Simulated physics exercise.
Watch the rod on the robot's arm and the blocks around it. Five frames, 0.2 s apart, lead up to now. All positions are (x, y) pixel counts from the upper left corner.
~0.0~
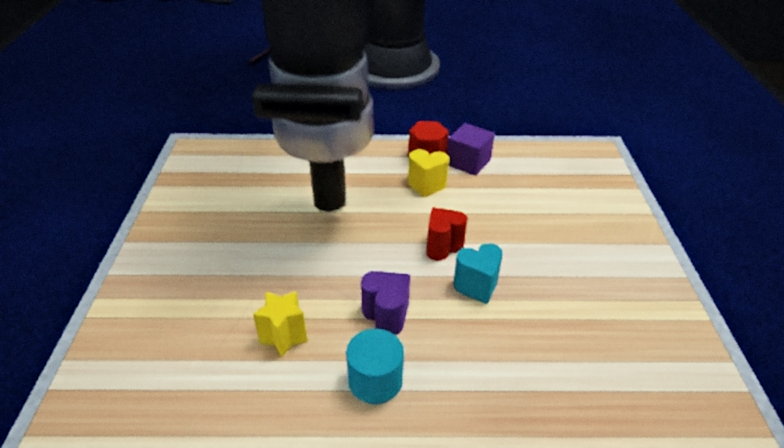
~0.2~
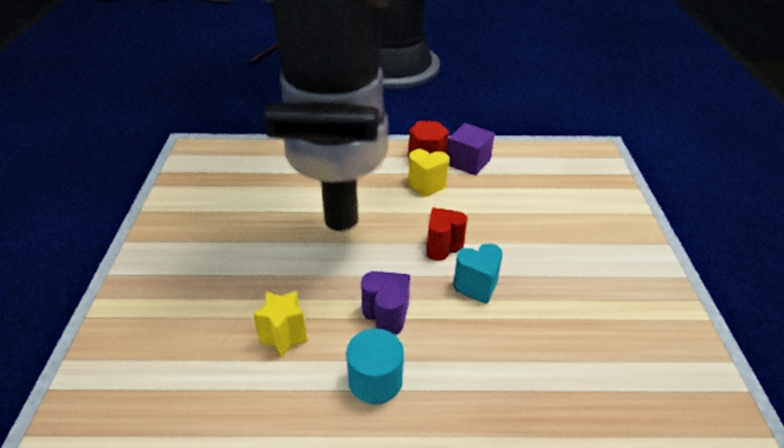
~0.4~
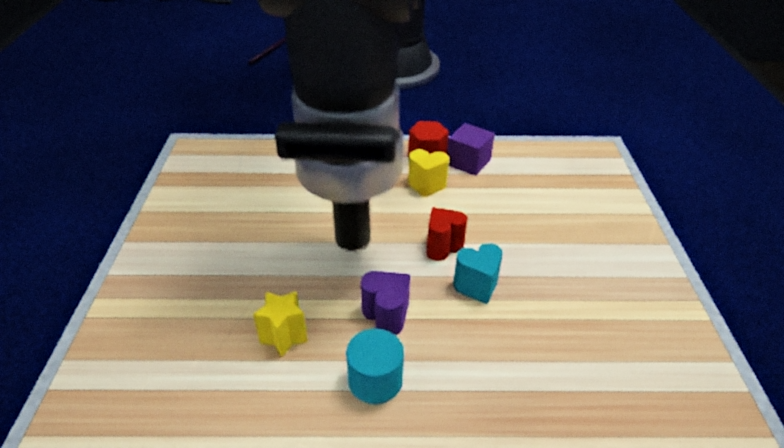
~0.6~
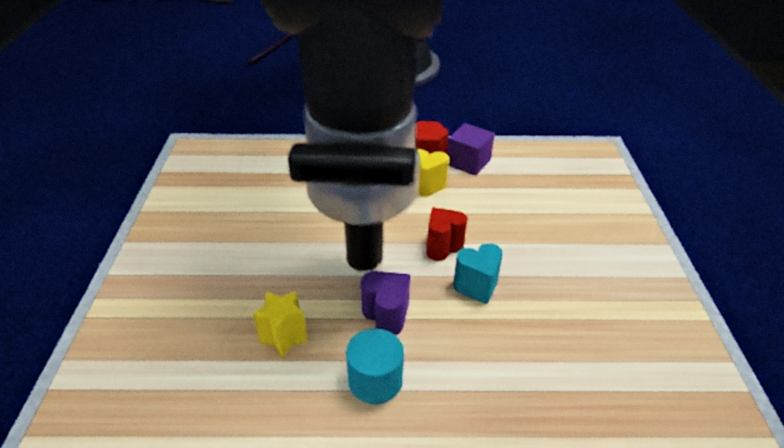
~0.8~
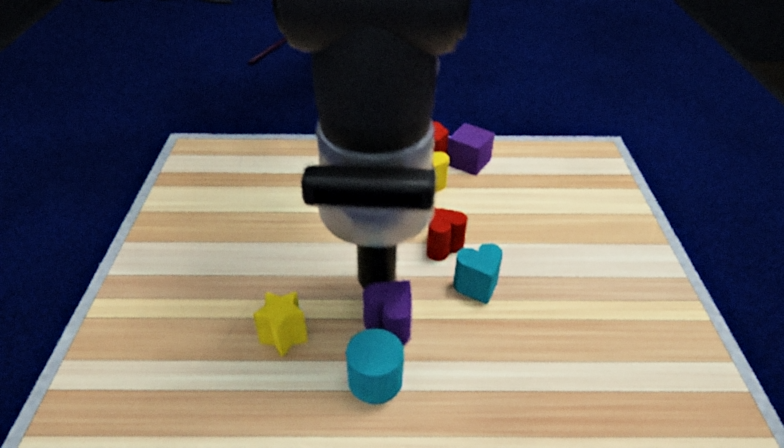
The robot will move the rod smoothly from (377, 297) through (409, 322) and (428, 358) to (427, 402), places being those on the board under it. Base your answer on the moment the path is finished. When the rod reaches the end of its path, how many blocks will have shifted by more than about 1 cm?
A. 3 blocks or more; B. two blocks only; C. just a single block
B.
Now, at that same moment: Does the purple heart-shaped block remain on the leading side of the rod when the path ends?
Answer: Yes.
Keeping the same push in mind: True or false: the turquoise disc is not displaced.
False - the claim does not hold.
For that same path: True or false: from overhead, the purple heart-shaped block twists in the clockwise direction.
It is true.
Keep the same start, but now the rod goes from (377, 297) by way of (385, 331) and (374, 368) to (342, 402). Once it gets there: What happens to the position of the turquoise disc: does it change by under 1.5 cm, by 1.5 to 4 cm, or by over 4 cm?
My estimate: Beyond 4 cm.
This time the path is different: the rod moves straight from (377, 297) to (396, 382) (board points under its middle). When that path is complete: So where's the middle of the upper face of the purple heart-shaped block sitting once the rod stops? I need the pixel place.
Put as a pixel place, it's (439, 372).
On the path given first. One third of the way, rod (411, 305); purple heart-shaped block (415, 327), turned 15° clockwise.
Two thirds of the way, rod (430, 342); turquoise disc (371, 366); purple heart-shaped block (427, 371), turned 35° clockwise.
At the end, rod (429, 385); turquoise disc (370, 366); purple heart-shaped block (428, 418), turned 20° clockwise; turquoise heart-shaped block in place.
